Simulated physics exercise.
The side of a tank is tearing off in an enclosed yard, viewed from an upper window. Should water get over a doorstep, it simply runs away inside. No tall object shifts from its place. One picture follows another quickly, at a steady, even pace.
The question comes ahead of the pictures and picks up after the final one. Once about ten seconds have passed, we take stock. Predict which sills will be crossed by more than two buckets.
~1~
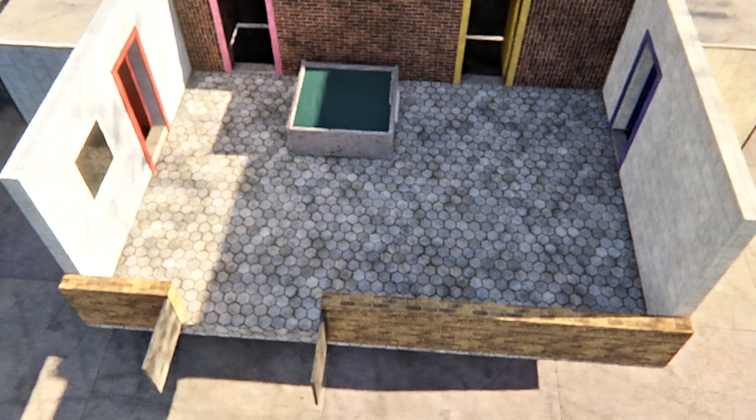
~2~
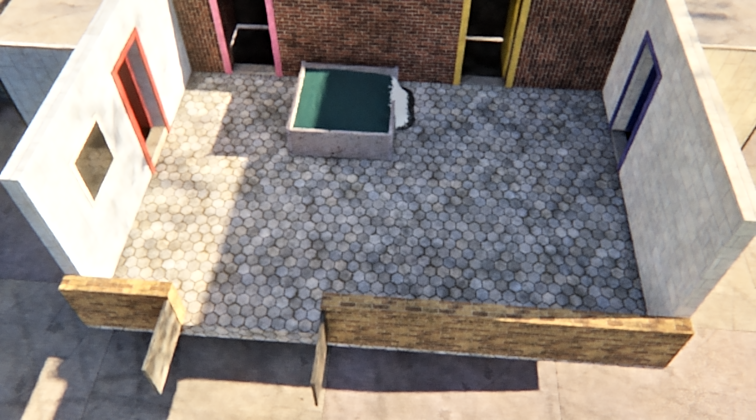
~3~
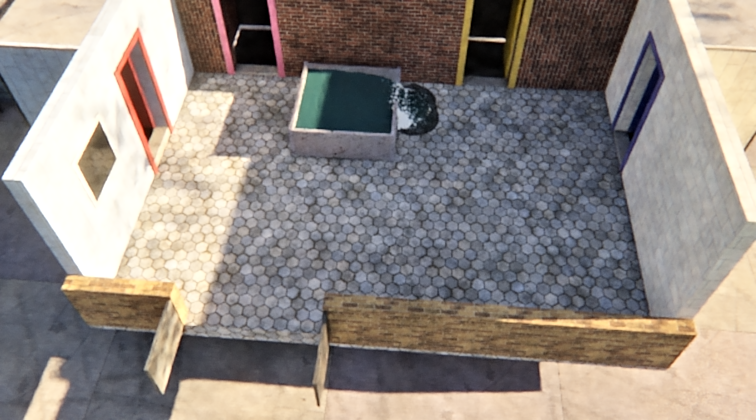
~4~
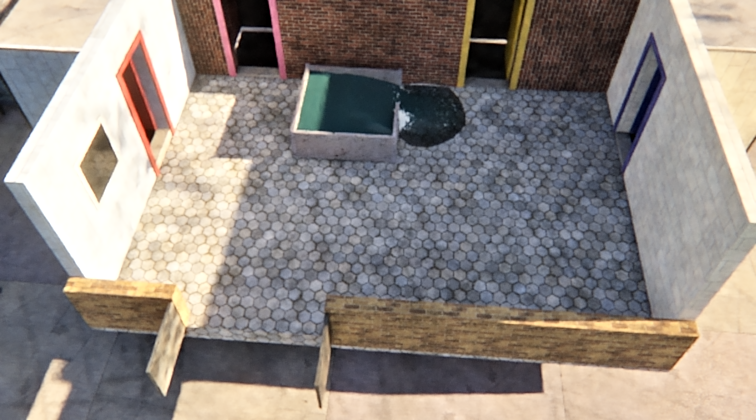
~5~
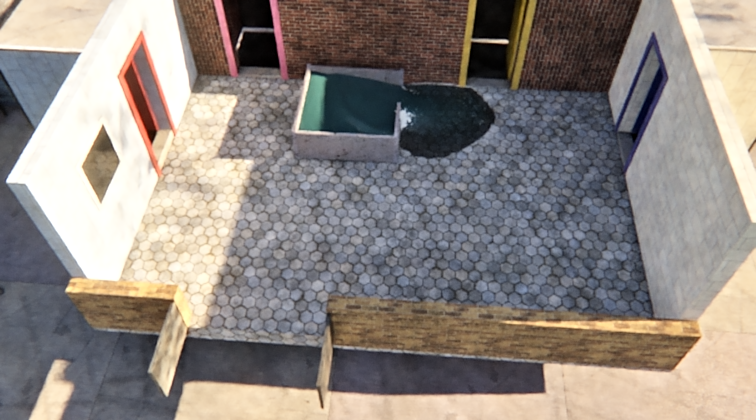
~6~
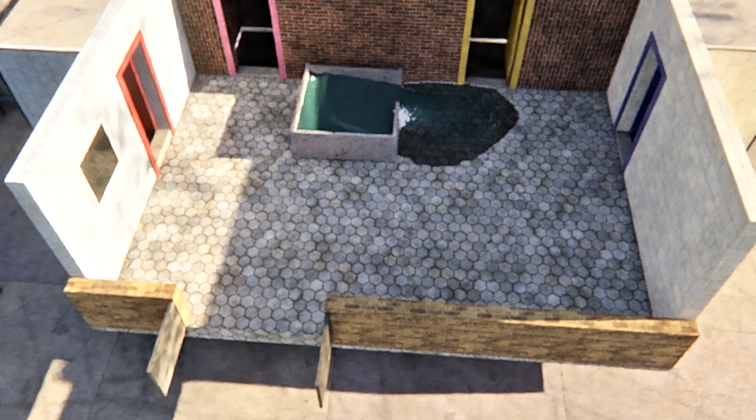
Blue door: Past the limit, pink door: Inside the limit, yellow door: Past the limit, red door: Inside the limit.
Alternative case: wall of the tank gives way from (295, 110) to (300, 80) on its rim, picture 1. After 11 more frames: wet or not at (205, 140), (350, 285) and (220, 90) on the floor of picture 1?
Taking the points in order: Swamped, unwetted and swamped.
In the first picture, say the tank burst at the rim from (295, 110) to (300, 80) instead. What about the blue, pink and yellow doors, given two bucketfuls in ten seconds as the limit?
Door by door, the blue door comes up short, then the pink door crosses the line, then the yellow door comes up short.
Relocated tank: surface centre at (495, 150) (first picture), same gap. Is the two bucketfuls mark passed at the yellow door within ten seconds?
As far as I can tell, yellow stays within limits.
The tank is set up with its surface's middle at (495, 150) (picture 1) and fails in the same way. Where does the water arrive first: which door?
Note: The door marked blue.
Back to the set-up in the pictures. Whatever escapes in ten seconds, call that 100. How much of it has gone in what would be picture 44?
Around 80 % of the total, roughly.
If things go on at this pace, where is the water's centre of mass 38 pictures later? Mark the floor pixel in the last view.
Point: (484, 174).
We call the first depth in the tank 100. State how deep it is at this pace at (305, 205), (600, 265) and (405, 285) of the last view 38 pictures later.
Approx. values, in order: 0 %, 8 %, 0 %.
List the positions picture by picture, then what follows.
Still water in the water tank at (345, 100), in the first frame.
Water pours out at (393, 101) and has run to (406, 92), in the second frame.
The front is at (432, 124), out from the gap at (395, 103), in the third frame.
Water pours out at (397, 105) and has run to (459, 125), in the fourth frame.
Water pours out at (398, 105) and has run to (490, 119), in the fifth frame.
The front is at (514, 113), out from the gap at (397, 104), in the sixth frame.
A moment on, water covers 20 % of the floor; the blue door not reached, the pink door not reached, the yellow door under two buckets in, the red door not reached.
Next, water covers 25 % of the floor; the blue door under two buckets in, the pink door not reached, the yellow door over two buckets in, the red door not reached.
Then, water covers 30 % of the floor; the blue door over two buckets in, the pink door not reached, the yellow door over two buckets in, the red door not reached.
Later, water covers 45 % of the floor; the blue door far over two buckets in, the pink door wet at the sill, nothing in, the yellow door over two buckets in, the red door not reached.
In the end, water covers 70 % of the floor; the blue door far over two buckets in, the pink door wet at the sill, nothing in, the yellow door over two buckets in, the red door not reached.
